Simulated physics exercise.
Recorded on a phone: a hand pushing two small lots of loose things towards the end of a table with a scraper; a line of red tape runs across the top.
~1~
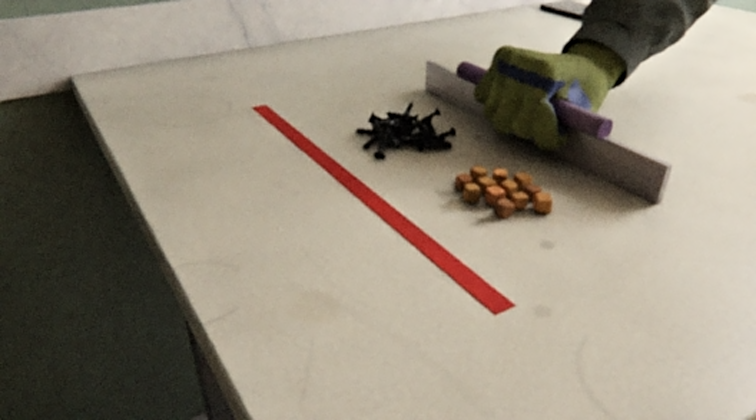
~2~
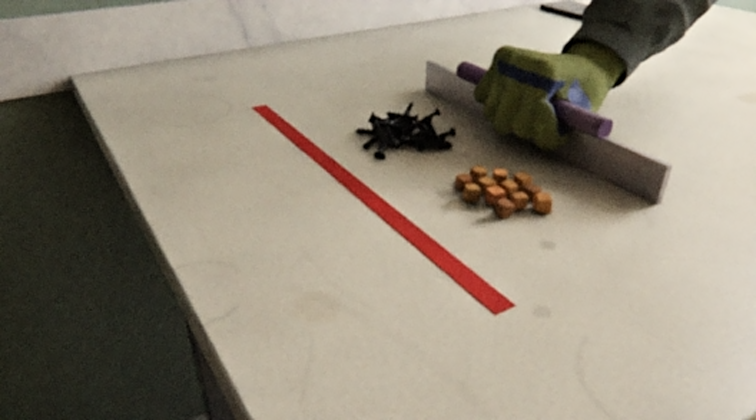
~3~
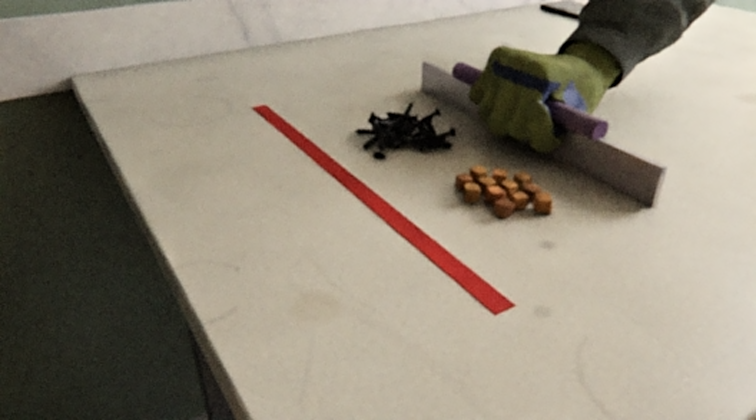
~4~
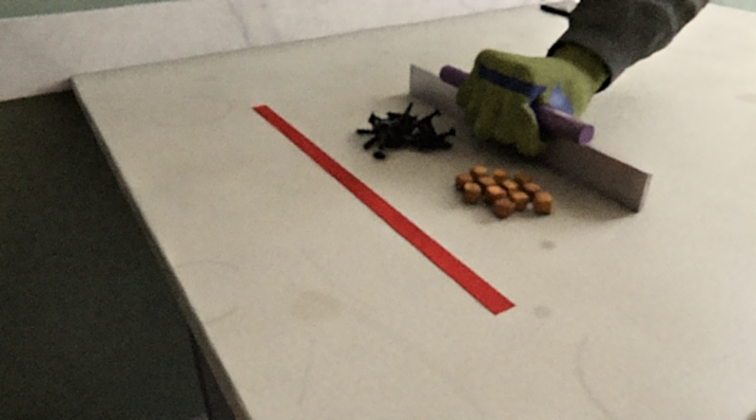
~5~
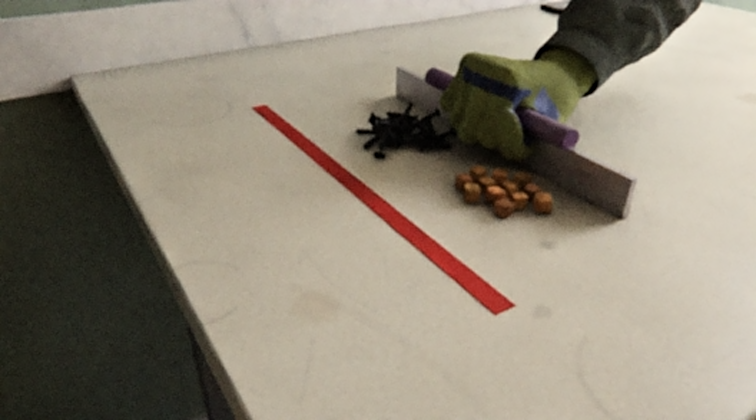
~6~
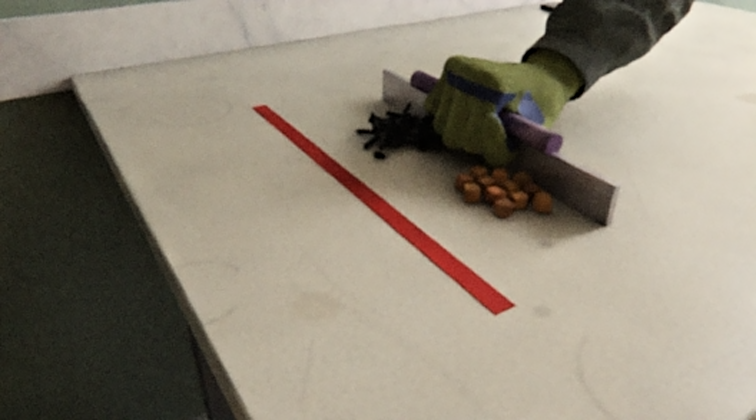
On a pale table with a strip of red tape across it, a gloved hand held a scraper still, then slid it left towards some black screws and small brown cubes, which barely moved.
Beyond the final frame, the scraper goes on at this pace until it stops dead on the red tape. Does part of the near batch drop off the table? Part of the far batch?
My prediction: Near batch: Nothing comes off; far batch: Nothing comes off.
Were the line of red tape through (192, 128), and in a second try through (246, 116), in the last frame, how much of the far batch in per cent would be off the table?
About 0 % and 0 %.
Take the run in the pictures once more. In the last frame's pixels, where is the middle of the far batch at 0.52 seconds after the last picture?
Its centre sits near (355, 144).
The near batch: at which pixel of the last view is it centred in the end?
The middle comes to rest roughly at (376, 233).
Then, 0.52 s later than the last frame, scraper still moving, near (410, 132); near batch all on the table, its front near (430, 209); far batch all on the table, its front near (335, 160).
Then, 1.05 s later than the last frame, scraper stopped at the red tape; near batch all on the table, its front near (355, 234); far batch all on the table, its front near (266, 177).
When it is over, scraper stopped at the red tape; near batch all on the table, its front near (355, 234); far batch all on the table, its front near (263, 177).
